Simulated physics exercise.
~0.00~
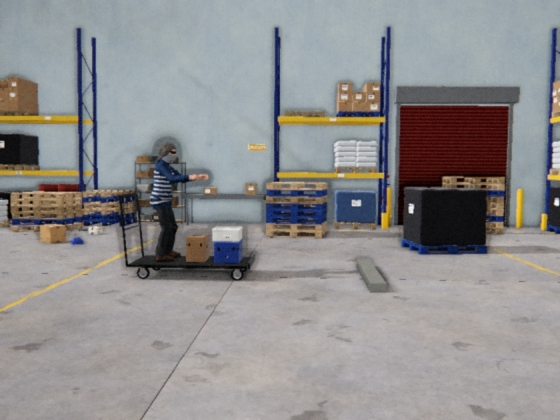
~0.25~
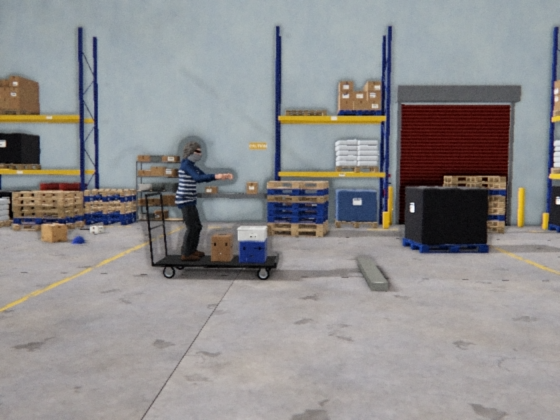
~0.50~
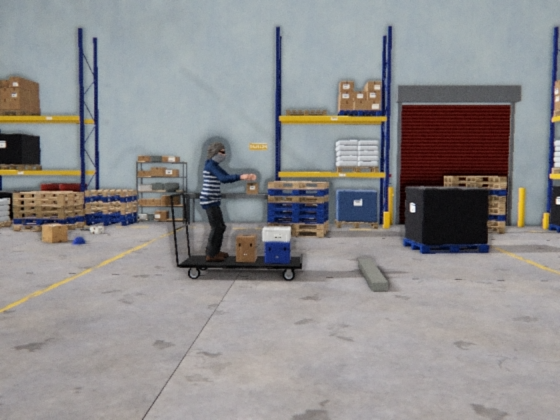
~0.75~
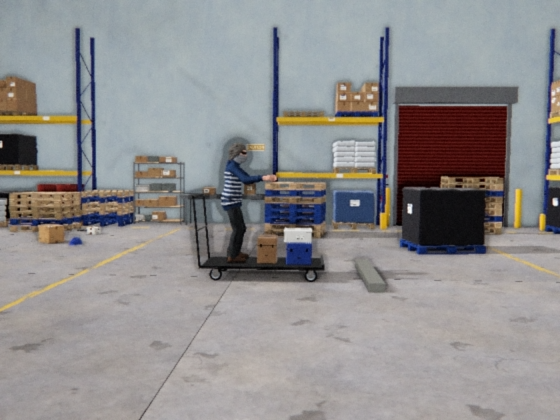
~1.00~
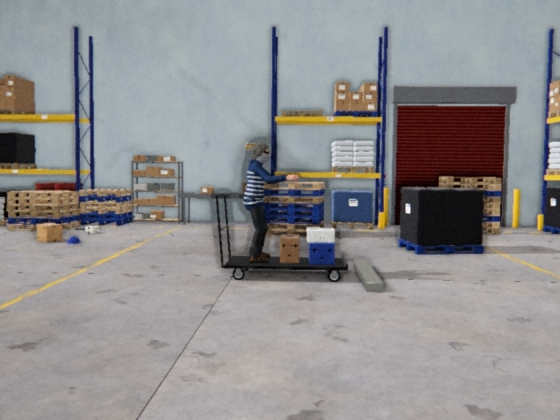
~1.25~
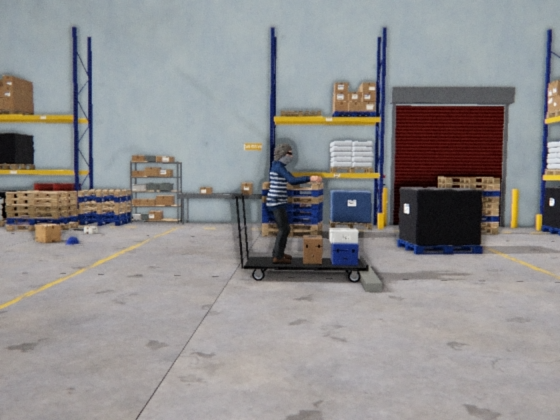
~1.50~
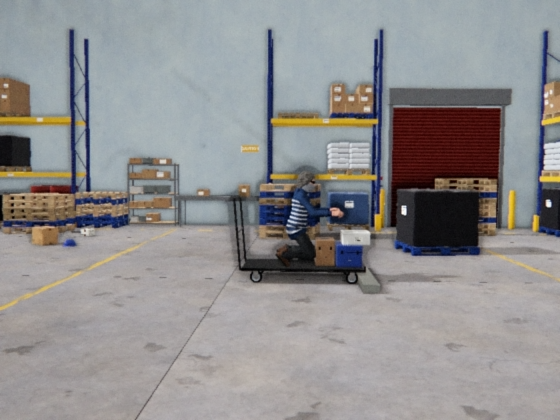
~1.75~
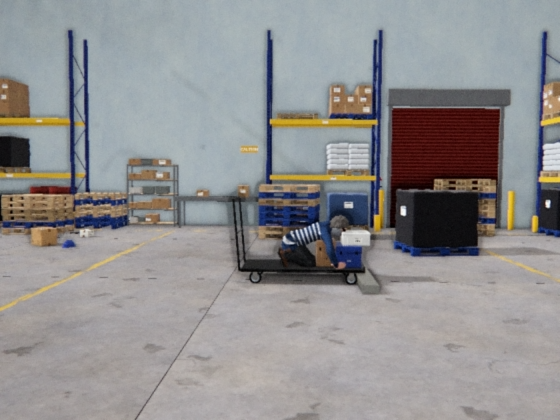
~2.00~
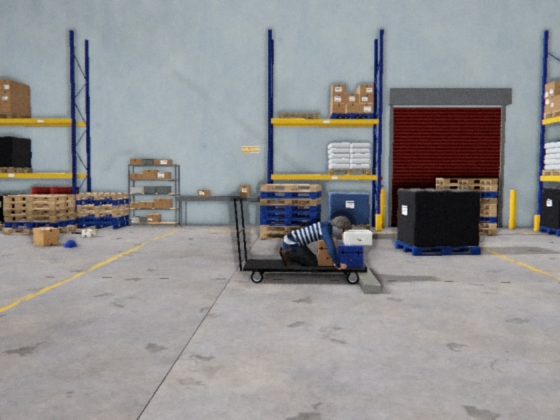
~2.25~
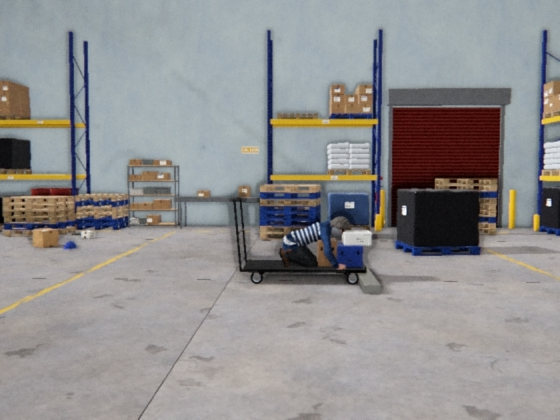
Warehouse floor, a flatbed cart rolling right and stopping at a low beam, its standing rider folding forward behind boxes that stay aboard.
